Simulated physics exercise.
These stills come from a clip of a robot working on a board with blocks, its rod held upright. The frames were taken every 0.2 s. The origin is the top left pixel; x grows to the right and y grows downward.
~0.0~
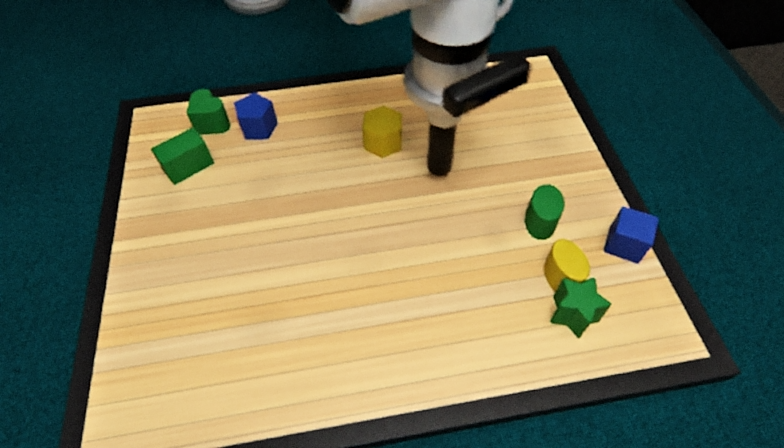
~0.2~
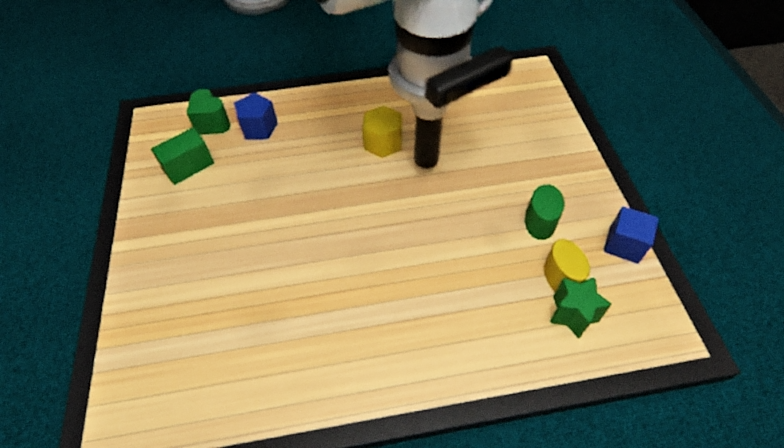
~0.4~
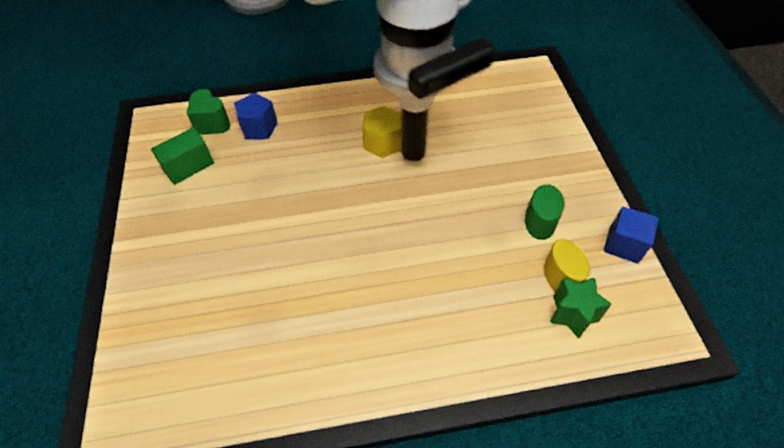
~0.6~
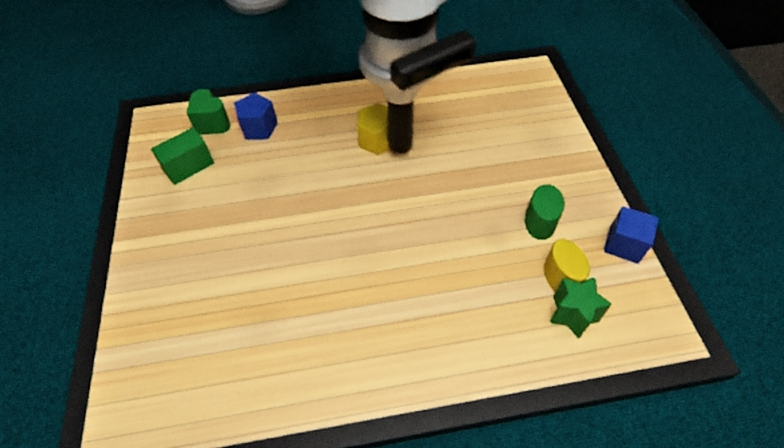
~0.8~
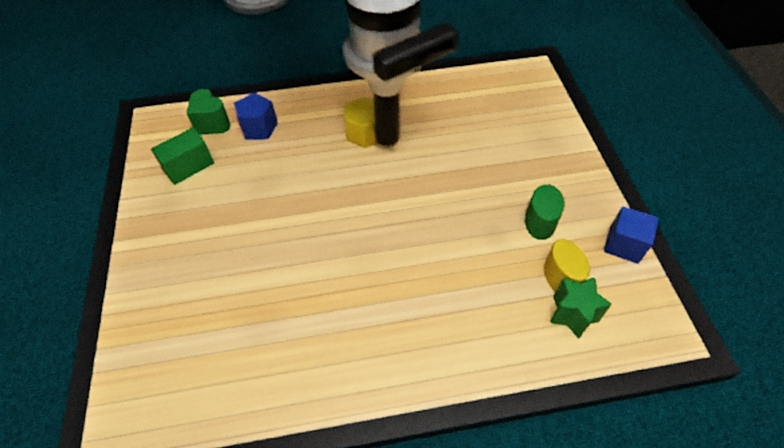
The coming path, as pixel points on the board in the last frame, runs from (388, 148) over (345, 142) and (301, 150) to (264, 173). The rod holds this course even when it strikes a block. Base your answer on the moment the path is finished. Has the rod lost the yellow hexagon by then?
Yes, that is what happens.
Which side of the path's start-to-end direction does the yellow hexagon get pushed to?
It gets pushed right.
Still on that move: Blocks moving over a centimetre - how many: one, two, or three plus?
Displaced: One.
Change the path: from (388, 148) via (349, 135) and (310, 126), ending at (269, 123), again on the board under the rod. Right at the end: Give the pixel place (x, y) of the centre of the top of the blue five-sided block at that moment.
If I read the scene right, the answer is (233, 110).
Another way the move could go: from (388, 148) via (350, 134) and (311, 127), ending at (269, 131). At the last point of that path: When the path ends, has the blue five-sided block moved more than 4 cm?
No, that is not how it ends up.
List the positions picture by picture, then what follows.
Lower end of the rod at (439, 168), tops of blocks, blue five-sided block at (252, 105), yellow hexagon at (382, 120), in the first frame.
Rod at (427, 160), blocks as before, in the second frame.
Rod at (414, 153), blocks as before, in the third frame.
Rod at (401, 146), yellow hexagon at (377, 117), in the fourth frame.
Rod at (388, 139), blue five-sided block at (252, 105), yellow hexagon at (364, 111), in the fifth frame.
On the path given first. One third of the way, rod at (343, 132); yellow hexagon at (337, 98), turned 25° clockwise.
Two thirds of the way, rod at (299, 141); yellow hexagon at (336, 98), turned 30° clockwise.
At the end, rod at (261, 164); blue five-sided block not moved; yellow hexagon at (336, 98), turned 30° clockwise.
